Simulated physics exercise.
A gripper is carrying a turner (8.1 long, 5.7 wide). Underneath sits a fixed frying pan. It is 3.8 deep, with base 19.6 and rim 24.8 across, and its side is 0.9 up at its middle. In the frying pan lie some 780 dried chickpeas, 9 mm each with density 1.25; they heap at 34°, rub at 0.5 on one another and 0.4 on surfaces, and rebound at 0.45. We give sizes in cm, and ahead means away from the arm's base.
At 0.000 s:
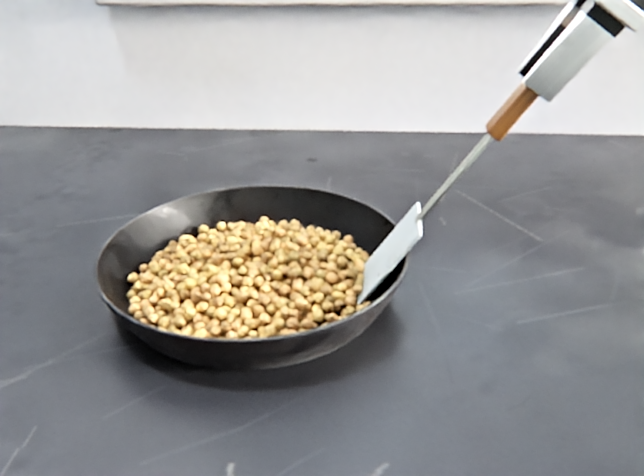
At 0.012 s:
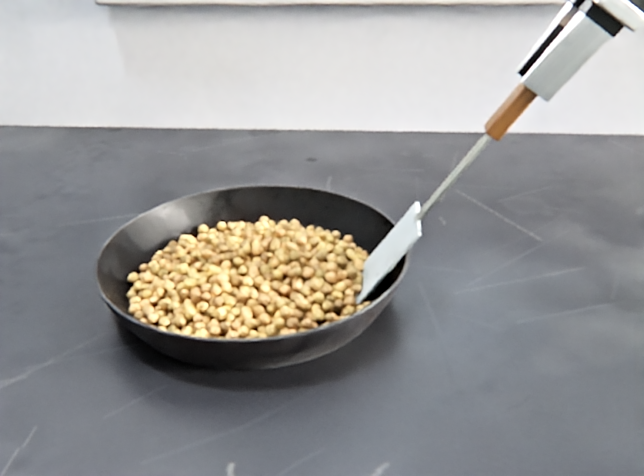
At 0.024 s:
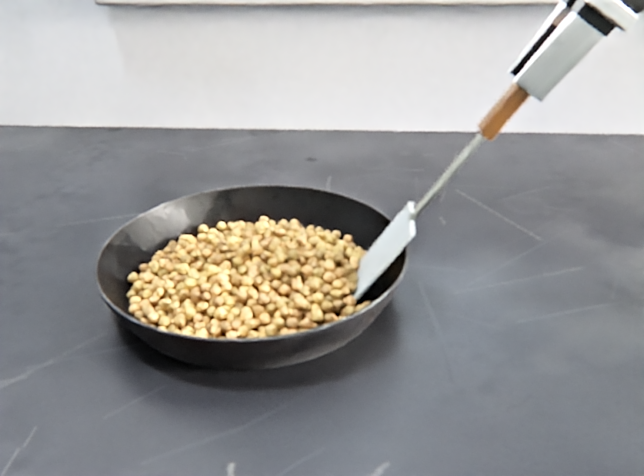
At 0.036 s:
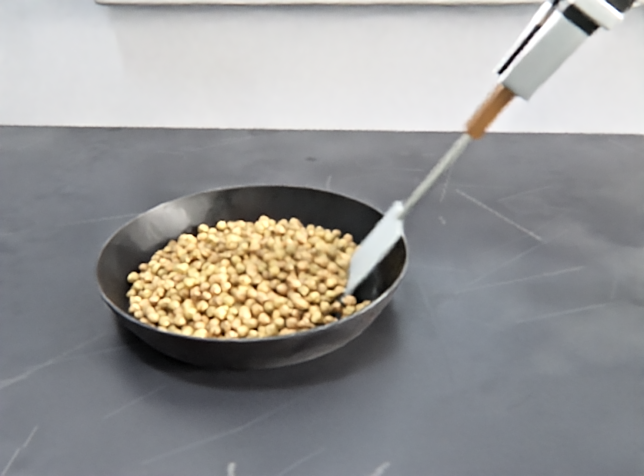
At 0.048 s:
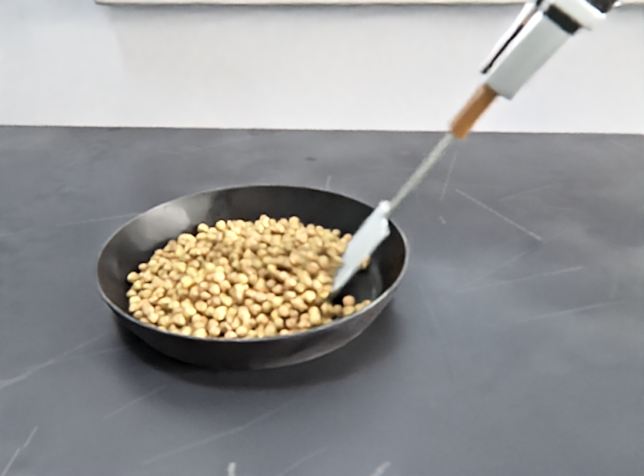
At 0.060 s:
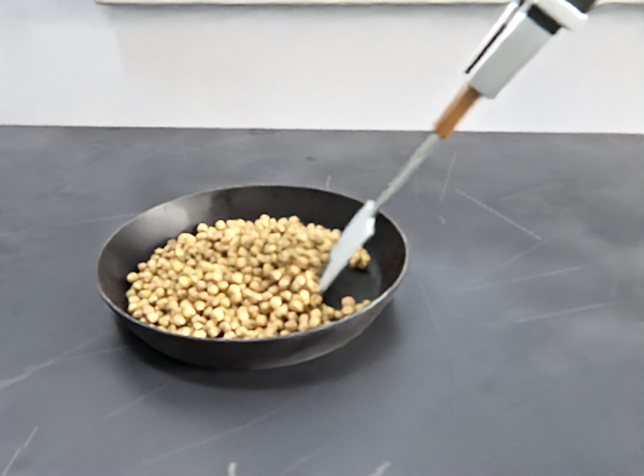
To begin with, a gripper holds a turner with its blade against the right inner side of a dark frying pan heaped with dried chickpeas. The blade then moves left through the right part of the heap, pushing some chickpeas aside and baring a small dark patch of pan behind it.
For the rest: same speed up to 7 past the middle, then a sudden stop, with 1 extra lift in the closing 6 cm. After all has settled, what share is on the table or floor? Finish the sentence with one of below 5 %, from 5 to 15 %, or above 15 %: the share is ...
The share is below 5 %.
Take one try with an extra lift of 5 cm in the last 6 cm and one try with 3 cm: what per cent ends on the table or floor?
Roughly 10 % and then 5 %.
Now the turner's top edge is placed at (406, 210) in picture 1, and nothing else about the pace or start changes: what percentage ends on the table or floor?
About 5 per cent.
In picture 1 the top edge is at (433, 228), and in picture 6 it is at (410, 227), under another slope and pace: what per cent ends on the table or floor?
Some 0 percent ends up on the table or floor.
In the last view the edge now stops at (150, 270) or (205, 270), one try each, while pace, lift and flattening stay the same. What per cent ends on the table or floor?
Roughly 10 and 0 per cent.
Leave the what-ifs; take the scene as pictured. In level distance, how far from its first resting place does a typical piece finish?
I'd estimate close to 3 centimetres.
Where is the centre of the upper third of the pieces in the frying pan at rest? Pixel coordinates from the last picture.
Roughly (156, 263).
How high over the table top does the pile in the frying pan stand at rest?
Some 5.0 cm above the table.
By 0.10 s, sloping 55°, highest piece 6 above the table; 783 in the frying pan.
By 0.14 s, sloping 55°, highest piece 6 above the table; 783 in the frying pan.
By 0.36 s, sloping 55°, highest piece 5 above the table; 761 in the frying pan, 21 on the table or floor, 1 on the blade or in flight.
By 1.41 s, sloping 55°, highest piece 5 above the table; 760 in the frying pan, 23 on the table or floor.
Final count, 760 in the frying pan, 23 on the table or floor. That is 3 % on the table or floor.
